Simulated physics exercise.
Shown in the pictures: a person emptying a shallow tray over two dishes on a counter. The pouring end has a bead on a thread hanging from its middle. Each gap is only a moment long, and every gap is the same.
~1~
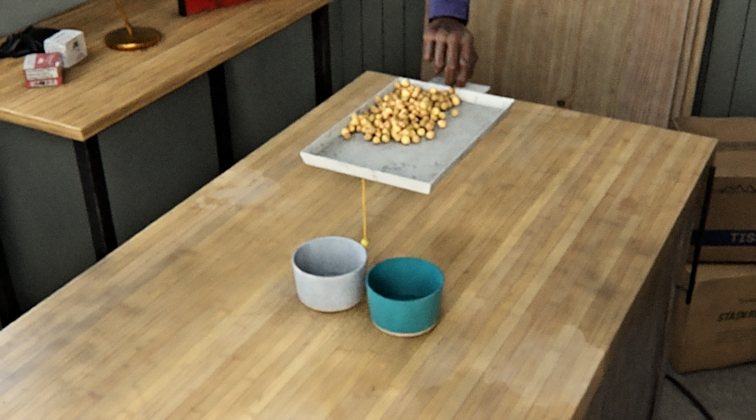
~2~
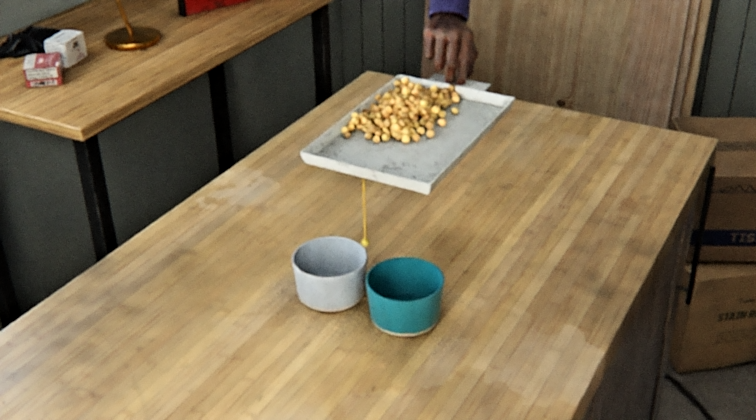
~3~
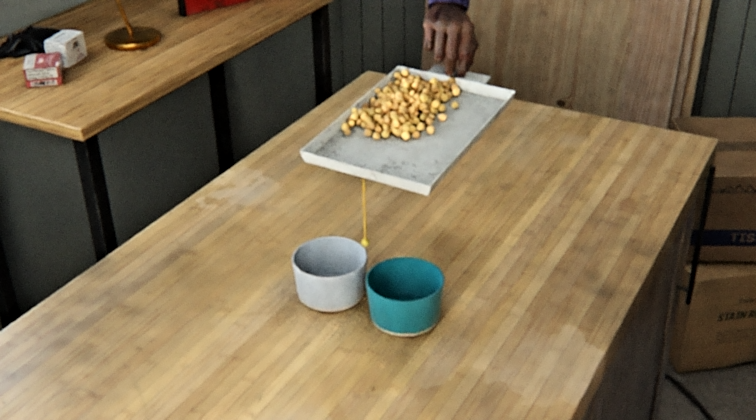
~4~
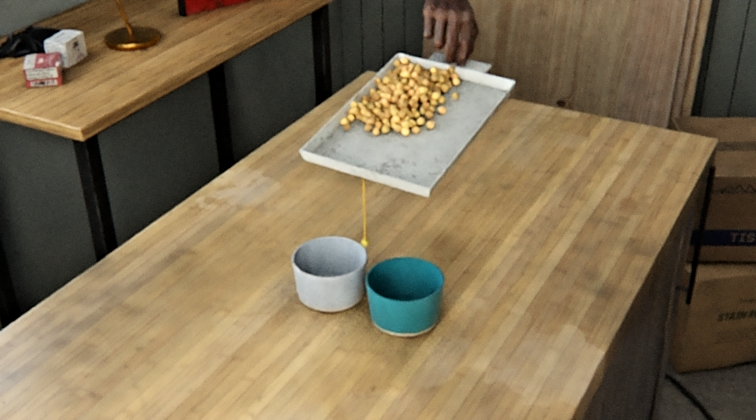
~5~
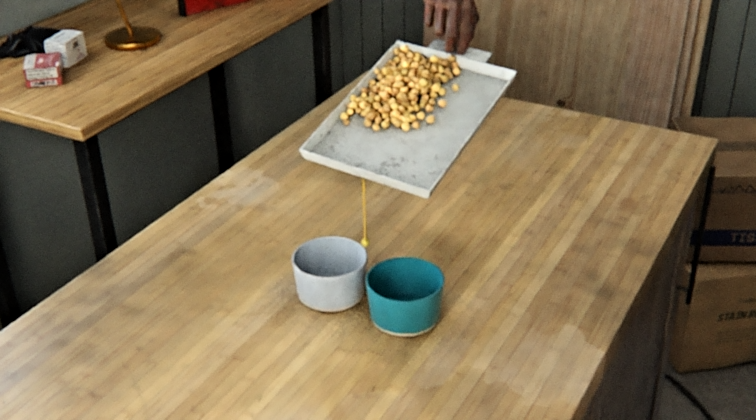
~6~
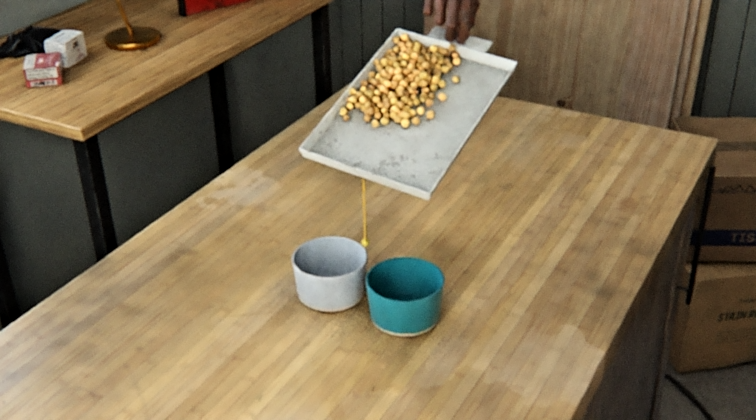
A hand at the far end of a pale, shallow tray raises that end steadily above a wooden counter, seen from above at an angle by a still camera. Golden, round pieces are heaped toward the tray's far end, with a grey bowl and a teal bowl below and a yellow bead hanging on a thread. The tray steepens, its near edge dipping slightly at the right corner, while the heap rises with it.
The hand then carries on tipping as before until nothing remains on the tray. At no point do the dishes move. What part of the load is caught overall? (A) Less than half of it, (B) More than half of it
B.
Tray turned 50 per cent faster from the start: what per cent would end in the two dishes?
It would come out near 60 per cent.
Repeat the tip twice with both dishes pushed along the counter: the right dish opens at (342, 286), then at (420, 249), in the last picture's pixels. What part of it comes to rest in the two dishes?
30% for the first placement, 10% for the second.
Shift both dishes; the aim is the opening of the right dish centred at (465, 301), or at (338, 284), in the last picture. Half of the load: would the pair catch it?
So that's a greater portion the first time round, a lesser portion the second.
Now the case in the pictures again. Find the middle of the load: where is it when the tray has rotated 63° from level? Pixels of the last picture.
I'd put the middle close to (400, 175).
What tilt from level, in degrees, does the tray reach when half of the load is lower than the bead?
That happens at around 90°.
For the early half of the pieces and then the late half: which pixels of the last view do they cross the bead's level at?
Around (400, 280) first; around (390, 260) second.
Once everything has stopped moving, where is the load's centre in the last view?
Near pixel (400, 315).
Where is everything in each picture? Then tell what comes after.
In the first frame, corners of the pouring end (304, 152) and (428, 182), level; middle of the load (402, 112), dried chickpeas; left dish (311, 290); right dish (387, 314); bead on its thread (365, 243).
In the second frame, corners of the pouring end (304, 151) and (428, 182), level; middle of the load (402, 110).
In the third frame, corners of the pouring end (304, 151) and (428, 184), tipped barely, lowest at the right corner; middle of the load (402, 105).
In the fourth frame, corners of the pouring end (304, 149) and (428, 186), tipped a little, lowest at the right corner; middle of the load (406, 97).
In the fifth frame, corners of the pouring end (303, 148) and (428, 188), tipped a little, lowest at the right corner; middle of the load (406, 89).
In the sixth frame, corners of the pouring end (303, 148) and (428, 191), tipped clearly, lowest at the right corner; middle of the load (405, 82); left dish (311, 290); right dish (387, 314).
Just after the last frame, tray tipped steeply; the larger part on the tray; about a tenth in the right dish; about a tenth outside both; about a tenth in the air.
A moment on, tray tipped past a quarter turn; roughly half on the tray; roughly a third in the right dish; just a few in the left dish; roughly a quarter outside both; just a few in the air.
Further on, tray tipped past a quarter turn; roughly two thirds in the right dish; about a tenth in the left dish; roughly a third outside both.
When it is over, tray tipped past a quarter turn; roughly two thirds in the right dish; about a tenth in the left dish; roughly a third outside both.
